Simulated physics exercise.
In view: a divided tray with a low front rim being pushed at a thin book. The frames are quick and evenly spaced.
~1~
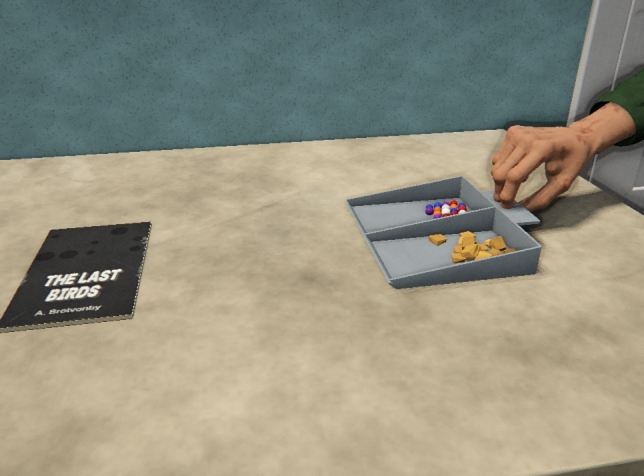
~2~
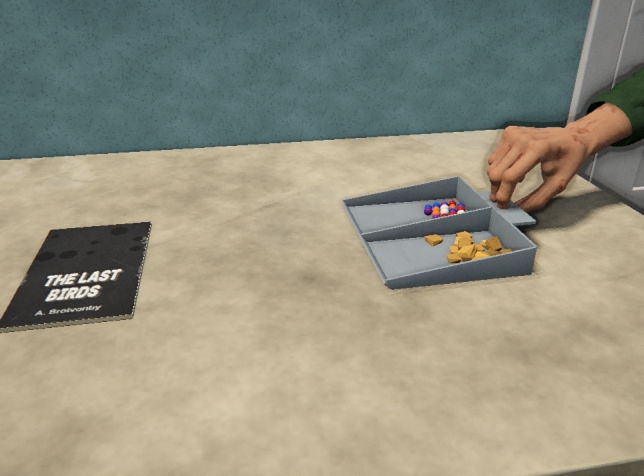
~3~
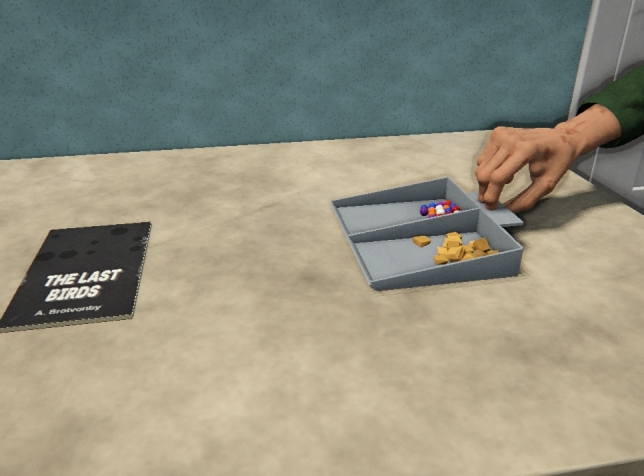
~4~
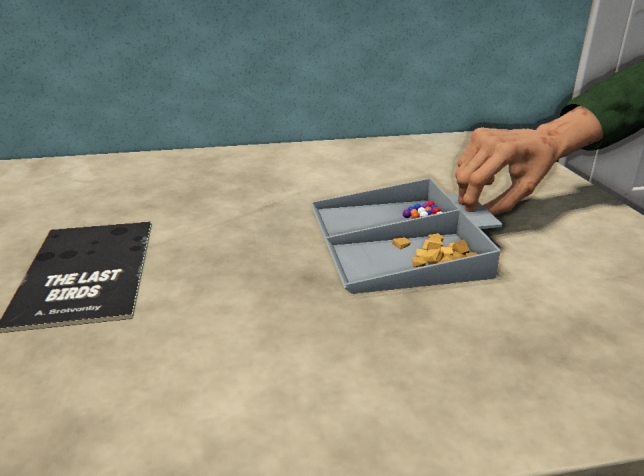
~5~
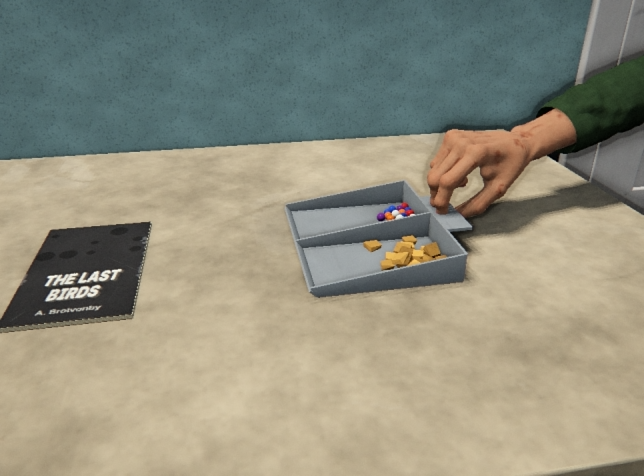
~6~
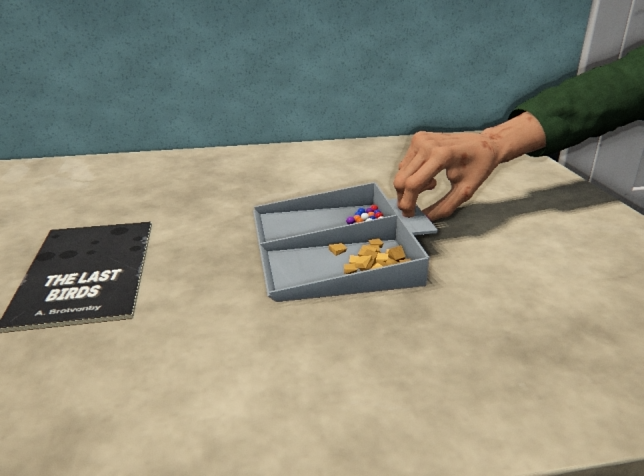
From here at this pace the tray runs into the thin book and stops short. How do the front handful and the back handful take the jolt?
Front handful: Is fully contained; Back handful: Drops some out.
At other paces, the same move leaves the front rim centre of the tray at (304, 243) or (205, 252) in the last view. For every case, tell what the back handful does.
With the first speed it never leaves, and with the second it partly escapes.
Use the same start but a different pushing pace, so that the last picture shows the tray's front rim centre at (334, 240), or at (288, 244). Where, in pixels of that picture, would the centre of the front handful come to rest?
(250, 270), then (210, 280).
Then, 0.09 s past the last view, tray still sliding, front rim near (201, 252); front handful all inside; back handful all inside.
Then, 0.28 s past the last view, tray stopped at the thin book; front handful all inside, moved towards the front rim; back handful all inside, moved towards the front rim.
Then, 0.49 s past the last view, tray stopped at the thin book; front handful all inside, moved towards the front rim; back handful about a third out of the tray.
Finally, tray stopped at the thin book; front handful all inside, moved towards the front rim; back handful about a third out of the tray.
